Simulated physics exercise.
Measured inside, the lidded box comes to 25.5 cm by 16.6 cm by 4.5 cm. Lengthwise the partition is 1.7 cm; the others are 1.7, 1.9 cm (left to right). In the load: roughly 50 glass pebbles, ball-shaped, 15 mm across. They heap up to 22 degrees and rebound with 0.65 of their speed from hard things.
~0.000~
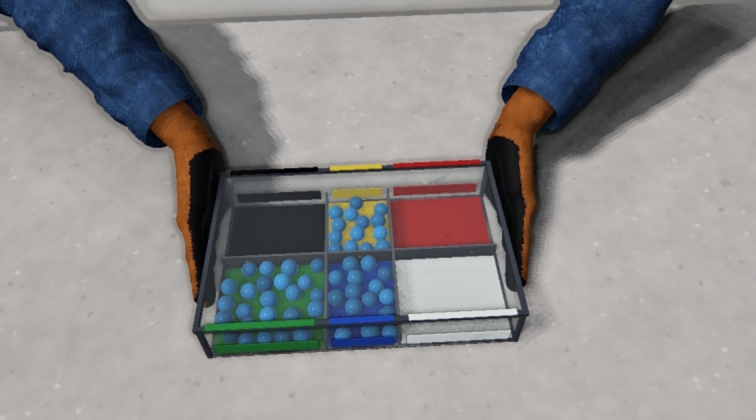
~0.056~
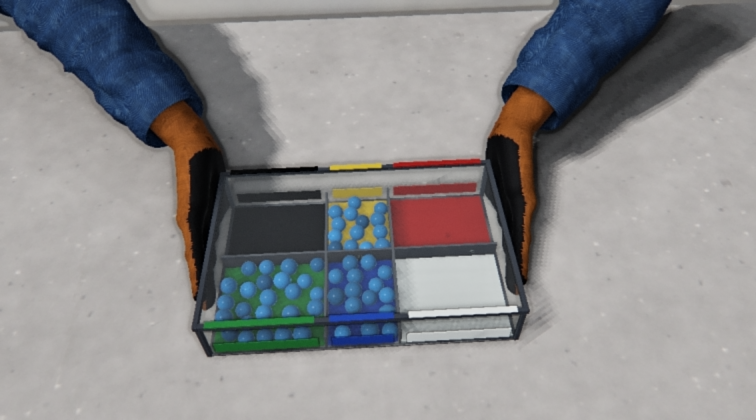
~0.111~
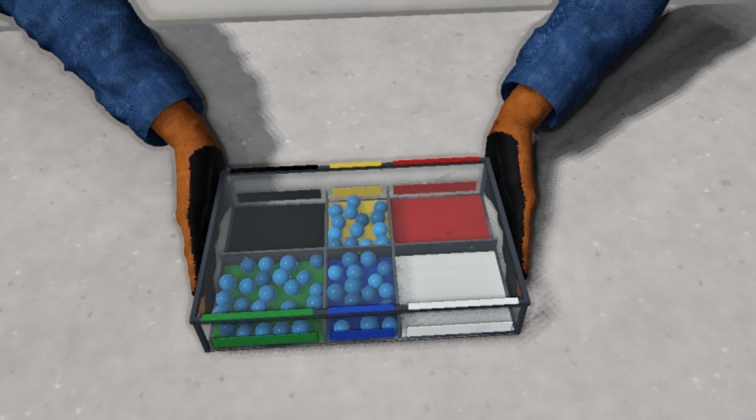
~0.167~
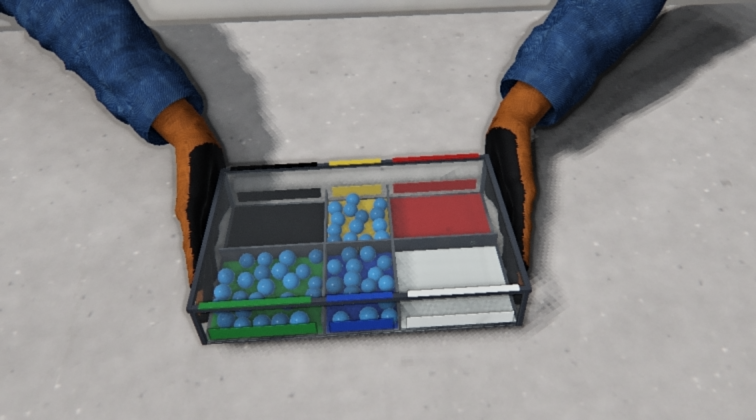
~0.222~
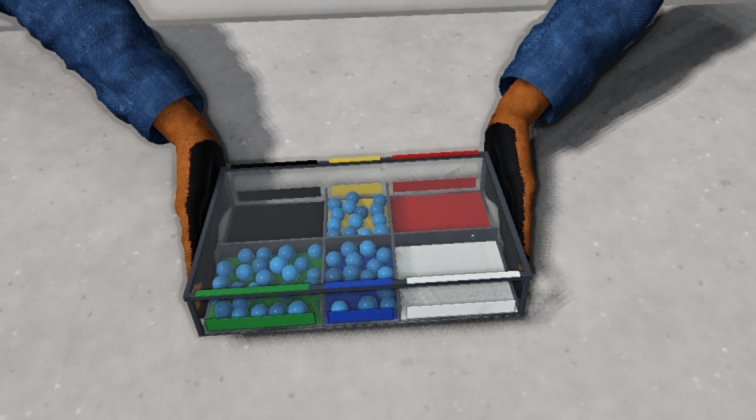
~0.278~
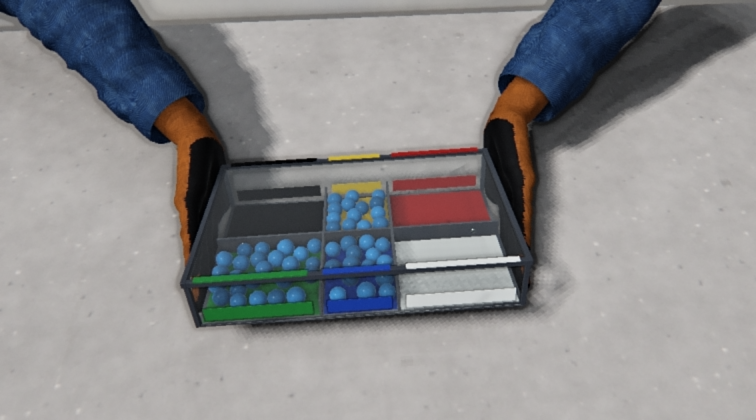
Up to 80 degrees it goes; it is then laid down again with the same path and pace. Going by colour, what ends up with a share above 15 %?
At the end, red: Misses the mark; blue: Passes the mark; green: Passes the mark; yellow: Passes the mark; white: Misses the mark; black: Misses the mark.
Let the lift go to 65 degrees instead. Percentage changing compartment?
Roughly 0 %.
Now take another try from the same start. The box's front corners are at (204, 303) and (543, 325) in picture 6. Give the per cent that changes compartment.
About 50 per cent.
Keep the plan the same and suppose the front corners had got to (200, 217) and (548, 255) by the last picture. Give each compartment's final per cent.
Per cent at the finish: Red 35, blue 15, green 10, yellow 40, white 0, black 5.
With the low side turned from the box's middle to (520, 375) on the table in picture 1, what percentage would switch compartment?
Some 30 per cent.
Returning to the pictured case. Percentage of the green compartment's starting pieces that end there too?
That compartment keeps close to 100 per cent of its own pieces.
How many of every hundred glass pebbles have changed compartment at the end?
The answer is close to 5 percent.
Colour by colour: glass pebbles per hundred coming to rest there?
Final shares in percent: Red 0, blue 25, green 45, yellow 30, white 0, black 0.
After 1.39 s, tilt 80 degrees; blue 30 %, green 45 %, yellow 25 %.
After 2.13 s, tilt 35 degrees; blue 25 %, green 45 %, yellow 30 %.
Then, at 2.89 s, tilt 0 degrees; blue 25 %, green 45 %, yellow 30 %.
By 3.2 s all is still; red 0 %, blue 25 %, green 45 %, yellow 30 %, white 0 %, black 0 %.
